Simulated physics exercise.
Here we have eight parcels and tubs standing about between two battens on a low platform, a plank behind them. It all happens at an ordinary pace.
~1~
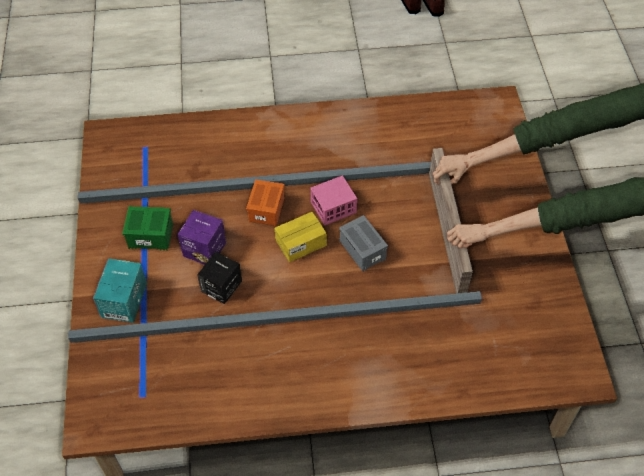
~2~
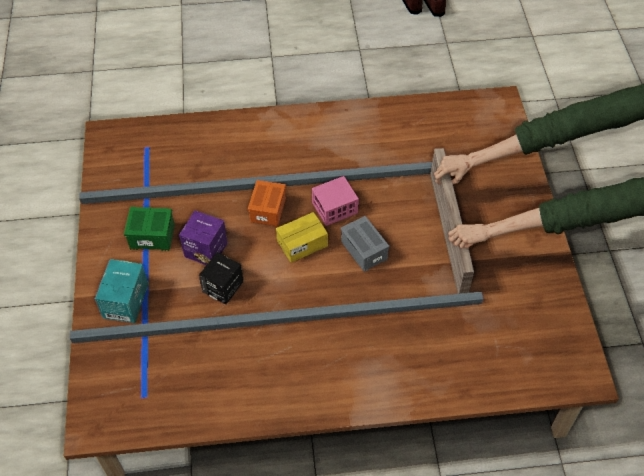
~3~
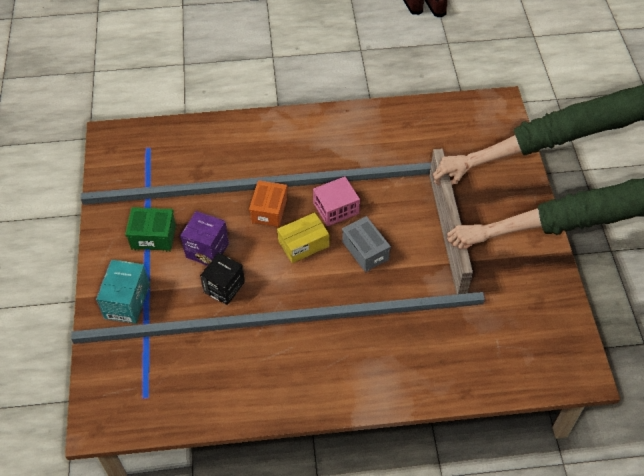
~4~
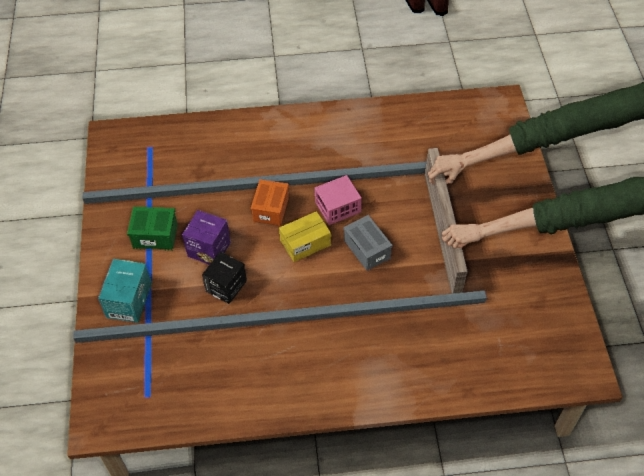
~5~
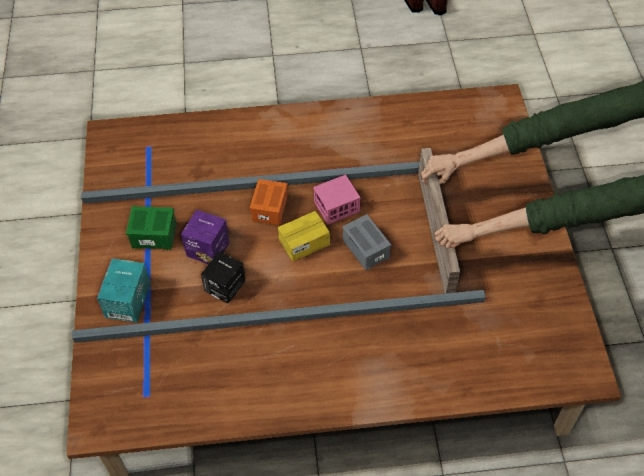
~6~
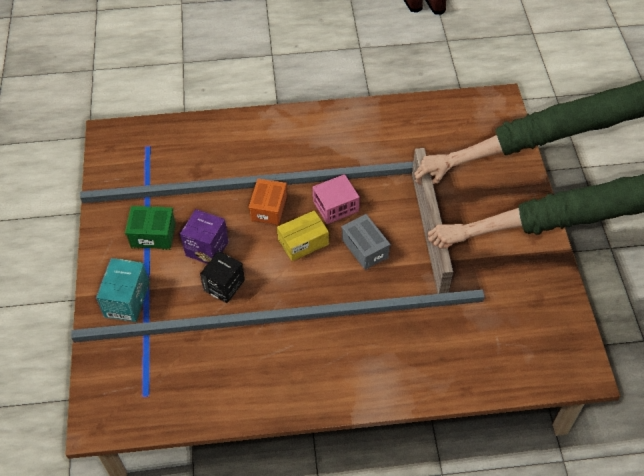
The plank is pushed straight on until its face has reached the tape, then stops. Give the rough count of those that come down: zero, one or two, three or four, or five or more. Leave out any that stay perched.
In the end the number that fall off is one or two.
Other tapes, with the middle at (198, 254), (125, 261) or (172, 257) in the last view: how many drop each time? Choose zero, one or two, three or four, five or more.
Taking them in turn, zero; either three or four; not one.
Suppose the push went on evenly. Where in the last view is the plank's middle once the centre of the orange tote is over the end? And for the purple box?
About (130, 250), and (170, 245) for the other.
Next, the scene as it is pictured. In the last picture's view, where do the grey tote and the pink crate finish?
First (130, 261), then (128, 214).
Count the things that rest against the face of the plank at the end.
In contact: 3.
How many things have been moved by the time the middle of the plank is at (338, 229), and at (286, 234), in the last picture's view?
By then 3, and 5.
Soon after, none off yet; turquoise box at rest near (124, 290); green tote at rest near (151, 228); purple box at rest near (205, 238).
Then, none off yet; turquoise box at rest near (124, 290); green tote moved about its own width near (121, 228); purple box moved about its own width near (152, 248).
At rest, the number that fall off is one or two; fallen, purple box and green tote.
